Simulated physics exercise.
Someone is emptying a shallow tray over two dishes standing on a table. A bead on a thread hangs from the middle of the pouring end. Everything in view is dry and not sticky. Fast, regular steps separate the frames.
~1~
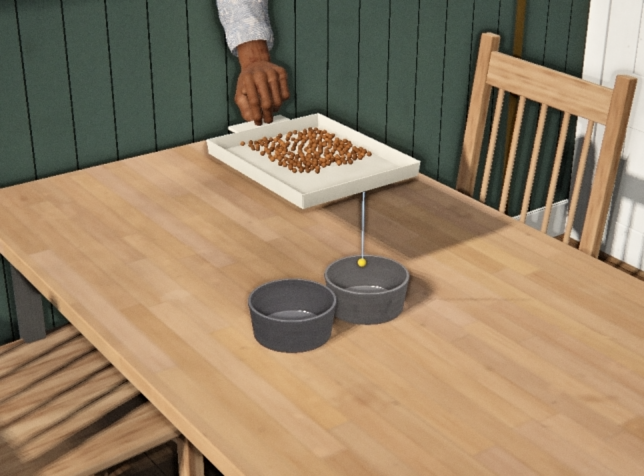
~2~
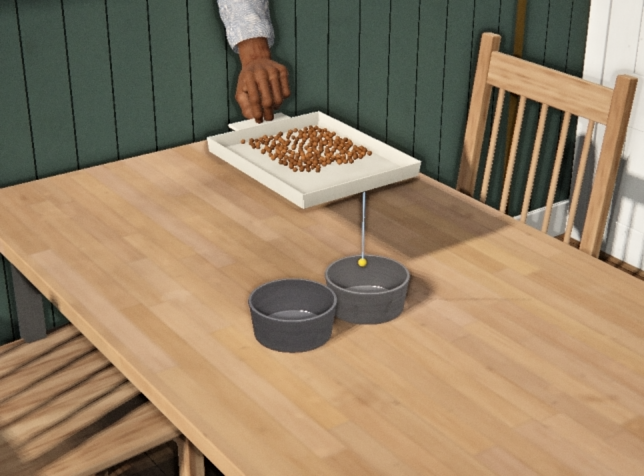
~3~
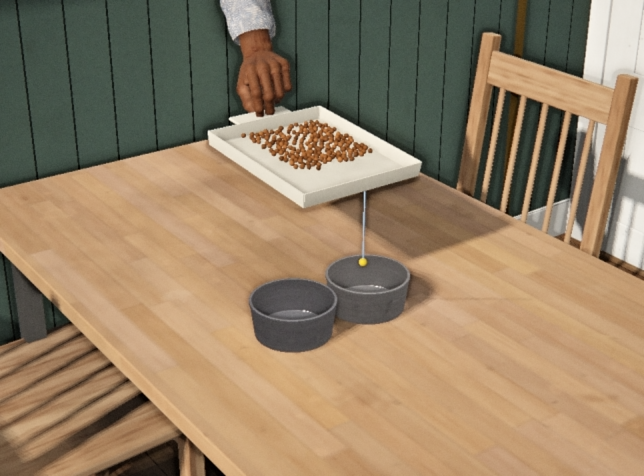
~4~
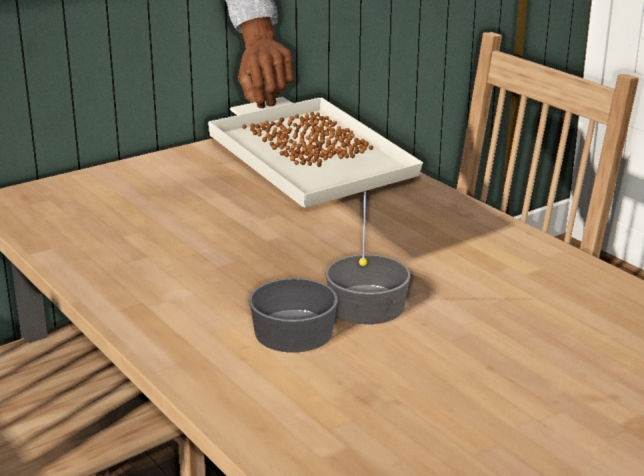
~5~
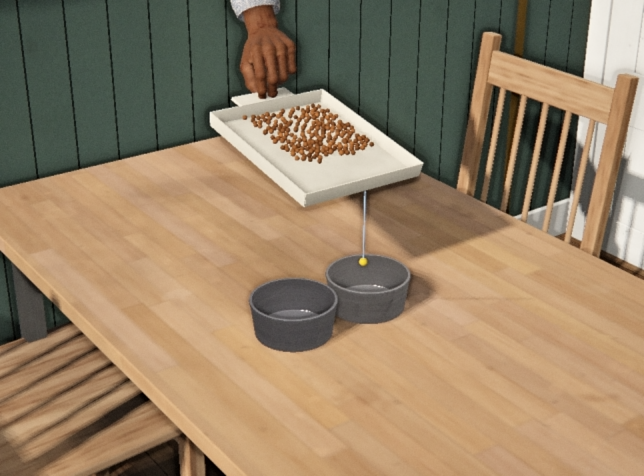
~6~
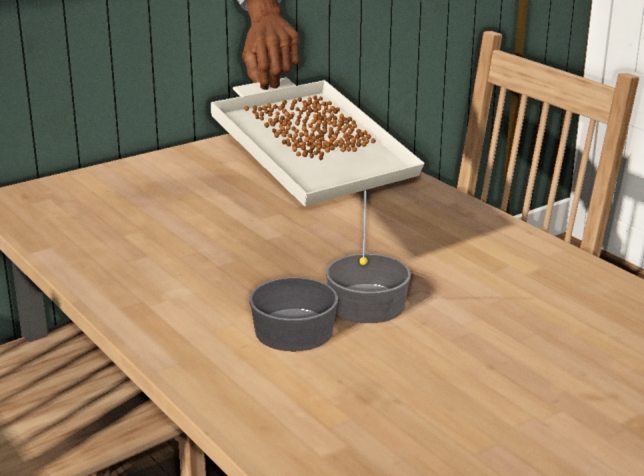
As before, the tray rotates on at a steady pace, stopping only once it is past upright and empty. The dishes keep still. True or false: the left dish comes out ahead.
False.
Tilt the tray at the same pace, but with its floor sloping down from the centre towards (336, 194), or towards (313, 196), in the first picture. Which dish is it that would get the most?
For the first heading it's the dish at left, and for the second it's the dish at left.
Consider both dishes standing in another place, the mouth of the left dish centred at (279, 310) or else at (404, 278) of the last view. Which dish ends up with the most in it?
Case one: The dish at right. Case two: The dish at left.
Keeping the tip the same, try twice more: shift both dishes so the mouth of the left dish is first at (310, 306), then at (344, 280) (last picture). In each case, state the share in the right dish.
The first position comes out at 60 per cent, the other at 40 per cent.
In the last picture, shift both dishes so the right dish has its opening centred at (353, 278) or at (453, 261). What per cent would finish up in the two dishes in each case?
In order: 20 percent, then 90 percent.
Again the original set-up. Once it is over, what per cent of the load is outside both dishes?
70 %.
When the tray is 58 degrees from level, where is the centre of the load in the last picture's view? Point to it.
The load's middle is around (382, 170).
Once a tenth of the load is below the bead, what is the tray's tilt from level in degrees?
I'd say it is tilted about 105°.
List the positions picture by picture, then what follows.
Corners of the pouring end at (303, 194) and (418, 162), level; middle of the load at (313, 149), cereal balls; left dish at (317, 331); right dish at (392, 303); bead on its thread at (362, 263), in the first picture.
Corners of the pouring end at (304, 194) and (419, 162), level; middle of the load at (314, 148), in the second picture.
Corners of the pouring end at (304, 193) and (419, 162), tipped barely, level across its low end; middle of the load at (315, 144), in the third picture.
Corners of the pouring end at (305, 193) and (420, 162), tipped a little, level across its low end; middle of the load at (315, 138), in the fourth picture.
Corners of the pouring end at (306, 193) and (421, 163), tipped a little, level across its low end; middle of the load at (316, 132), in the fifth picture.
Corners of the pouring end at (307, 193) and (422, 163), tipped a little, level across its low end; middle of the load at (318, 126); left dish at (318, 329); right dish at (393, 302), in the sixth picture.
Soon, tray tipped steeply; nearly all on the tray; a stray few outside both; a stray few in the air.
A while on, tray tipped right over; nearly all on the tray; a stray few in the right dish; a small part outside both; a stray few in the air.
Towards the end, tray tipped past a quarter turn; a stray few in the left dish; about a quarter in the right dish; about two thirds outside both.
Finally, tray tipped past a quarter turn; a stray few in the left dish; about a quarter in the right dish; about two thirds outside both.
